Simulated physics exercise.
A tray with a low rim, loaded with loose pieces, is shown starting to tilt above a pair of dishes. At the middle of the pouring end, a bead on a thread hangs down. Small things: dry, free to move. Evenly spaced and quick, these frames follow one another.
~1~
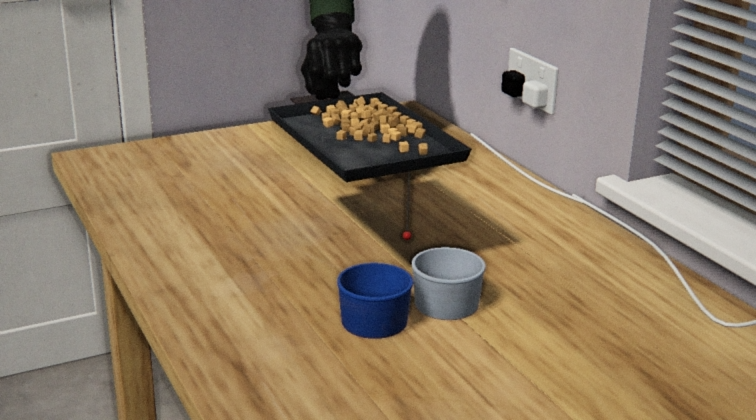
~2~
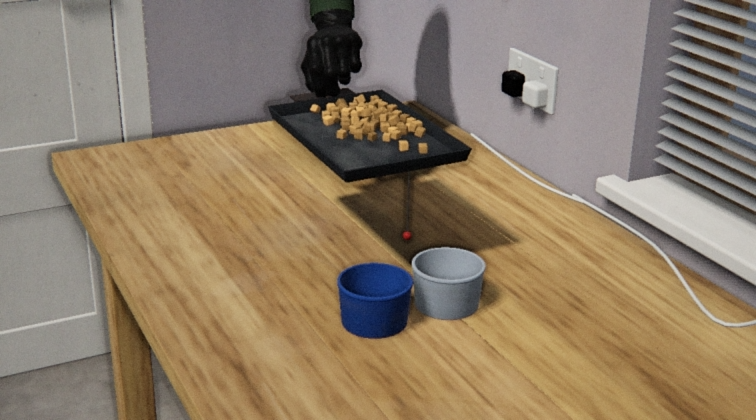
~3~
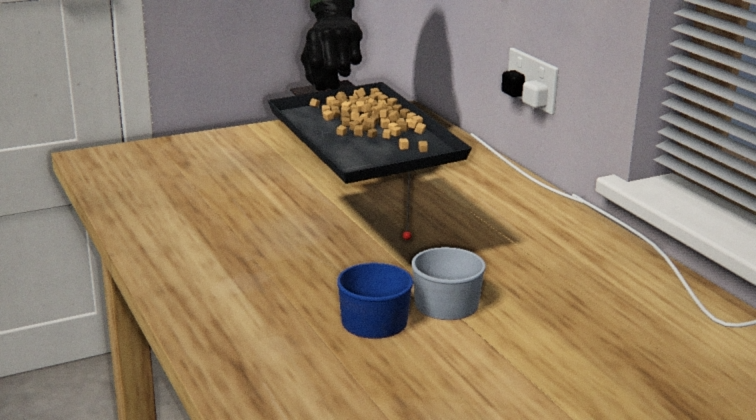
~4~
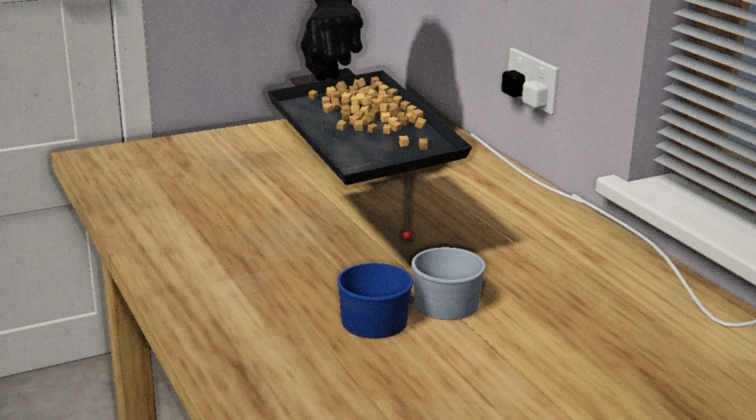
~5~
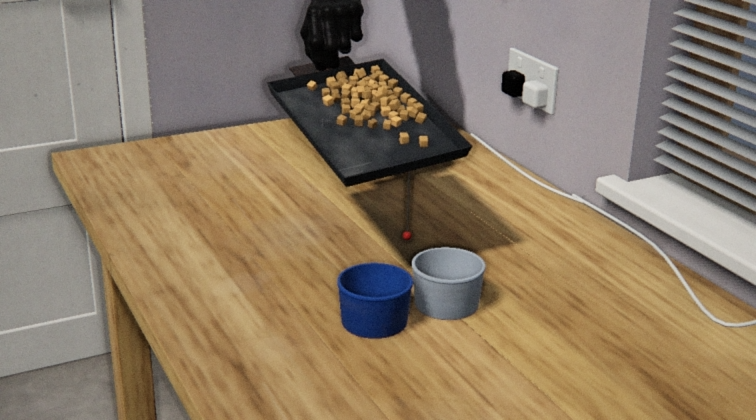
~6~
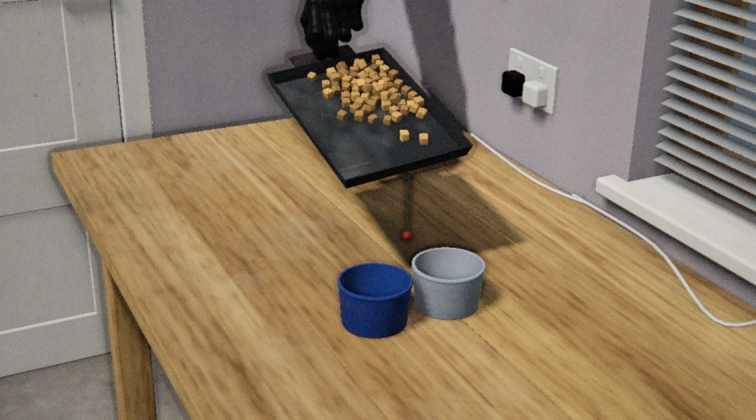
On a wooden table by a window, a black-gloved hand raises the far end of a dark tray of small wooden cubes above a blue dish and a grey one, the tray tilting gradually with its near left corner lowest.
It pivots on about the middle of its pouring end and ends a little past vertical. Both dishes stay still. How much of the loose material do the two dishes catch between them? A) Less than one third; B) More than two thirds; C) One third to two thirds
C.
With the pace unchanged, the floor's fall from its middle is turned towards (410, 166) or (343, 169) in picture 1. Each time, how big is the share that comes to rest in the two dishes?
In turn, 60 percent and then 20 percent.
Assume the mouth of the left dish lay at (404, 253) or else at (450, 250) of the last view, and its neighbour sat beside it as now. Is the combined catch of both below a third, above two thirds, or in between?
For the first try it's under a third, and for the second it's less than a third.
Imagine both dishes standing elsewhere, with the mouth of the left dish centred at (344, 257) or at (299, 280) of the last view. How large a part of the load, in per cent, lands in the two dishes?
That makes 40 per cent, followed by 60 per cent.
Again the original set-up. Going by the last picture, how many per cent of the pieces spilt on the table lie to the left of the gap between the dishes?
Some 90 per cent.
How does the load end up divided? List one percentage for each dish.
Left dish 40, right dish 10 %.
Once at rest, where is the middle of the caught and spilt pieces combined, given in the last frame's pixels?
It settles centred around (378, 311).
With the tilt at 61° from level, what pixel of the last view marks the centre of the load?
I'd put it at about (373, 169).
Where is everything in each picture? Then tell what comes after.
In the first picture, corners of the pouring end at (346, 169) and (467, 148), level; middle of the load at (368, 121), small wooden cubes; left dish at (391, 313); right dish at (466, 296); bead on its thread at (407, 236).
In the second picture, corners of the pouring end at (346, 169) and (467, 148), level; middle of the load at (368, 119).
In the third picture, corners of the pouring end at (346, 171) and (467, 147), tipped barely, lowest at the left corner; middle of the load at (368, 114).
In the fourth picture, corners of the pouring end at (346, 173) and (467, 146), tipped a little, lowest at the left corner; middle of the load at (368, 106).
In the fifth picture, corners of the pouring end at (347, 175) and (468, 145), tipped a little, lowest at the left corner; middle of the load at (368, 99).
In the sixth picture, corners of the pouring end at (347, 177) and (468, 144), tipped clearly, lowest at the left corner; middle of the load at (369, 91); left dish at (391, 313); right dish at (466, 296).
Soon after the last picture, tray tipped steeply; most on the tray; a stray few in the left dish; a stray few in the right dish; about a quarter in the air.
A little later, tray tipped right over; about half on the tray; about a third in the left dish; a stray few in the right dish; a small part outside both; a stray few in the air.
Later still, tray tipped past a quarter turn; about half in the left dish; a small part in the right dish; about half outside both.
At rest, tray tipped past a quarter turn; about half in the left dish; a small part in the right dish; about half outside both.
